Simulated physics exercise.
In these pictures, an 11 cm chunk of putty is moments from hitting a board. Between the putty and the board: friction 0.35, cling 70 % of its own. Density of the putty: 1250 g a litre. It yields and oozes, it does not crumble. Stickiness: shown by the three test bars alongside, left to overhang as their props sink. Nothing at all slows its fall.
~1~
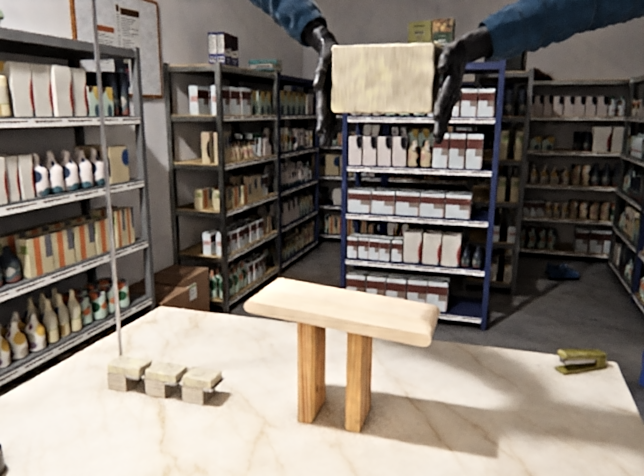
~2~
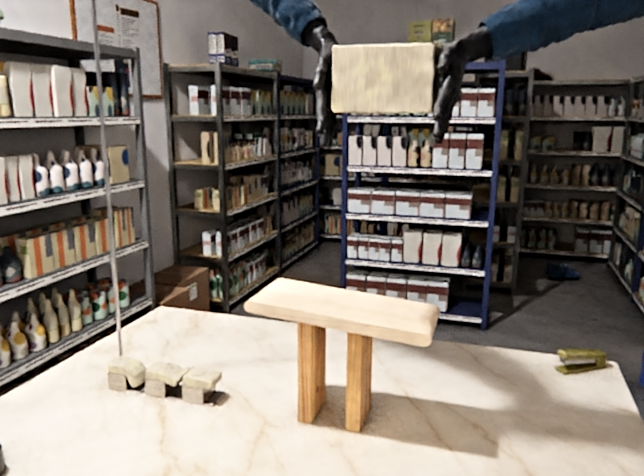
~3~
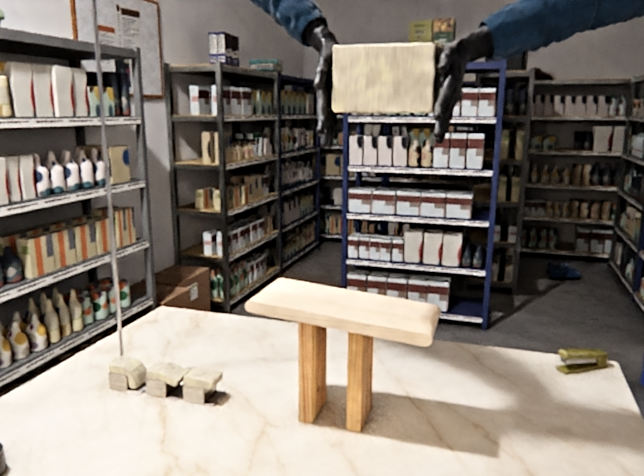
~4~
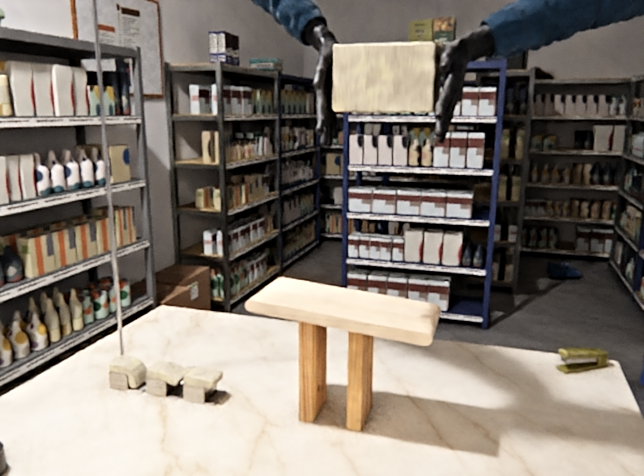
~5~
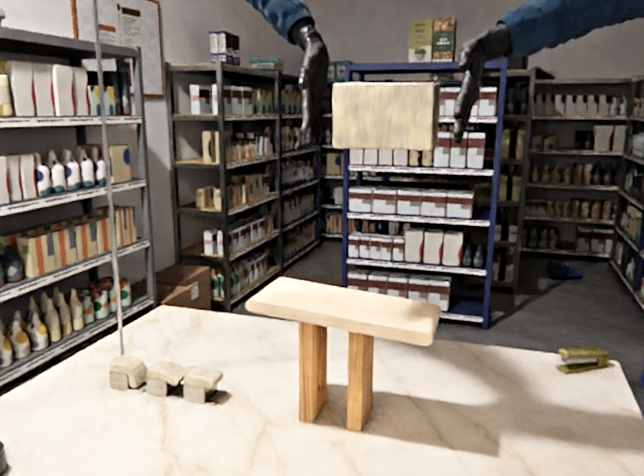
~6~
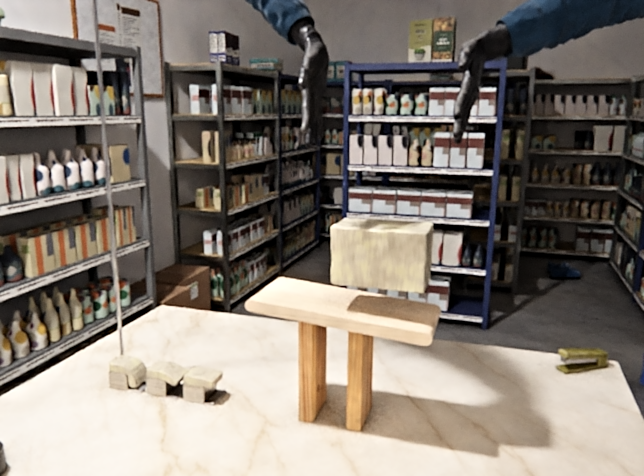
To begin with, two dark-gloved hands hold a pale block above a wooden board on two upright legs, while three small bars on the table at left droop at their ends. The hands then draw apart and release the block, which drops toward the board.
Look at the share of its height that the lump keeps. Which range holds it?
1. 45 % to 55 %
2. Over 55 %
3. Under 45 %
45 % to 55 %.
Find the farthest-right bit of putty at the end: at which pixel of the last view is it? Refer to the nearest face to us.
Near (442, 335).
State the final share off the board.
Around 25 per cent is off the board.
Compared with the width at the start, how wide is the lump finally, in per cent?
I'd put it at some 220 %.
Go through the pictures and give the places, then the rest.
In the first frame, crest of the putty at (435, 42); drop of the bar ends 0, 0, 0 (left to right).
In the second frame, crest of the putty at (435, 42); drop of the bar ends 3.1 cm, 1.0 cm, 2 mm (left to right).
In the third frame, crest of the putty at (435, 42); drop of the bar ends 3.6 cm, 1.1 cm, 2 mm (left to right).
In the fourth frame, crest of the putty at (436, 41); drop of the bar ends 3.6 cm, 1.2 cm, 3 mm (left to right).
In the fifth frame, crest of the putty at (434, 82); drop of the bar ends 3.6 cm, 1.2 cm, 3 mm (left to right).
In the sixth frame, crest of the putty at (427, 233); drop of the bar ends 3.6 cm, 1.2 cm, 3 mm (left to right).
Last picture + 0.11 s, it stands 50 % of its first height and 8 % has gone off the board.
Last picture + 0.24 s, it stands 49 % of its first height and 24 % has gone off the board.
Last picture + 0.38 s, it stands 49 % of its first height and 24 % has gone off the board.
Last picture + 0.51 s, it stands 49 % of its first height and 24 % has gone off the board.
Last picture + 0.61 s, it stands 49 % of its first height and 24 % has gone off the board.
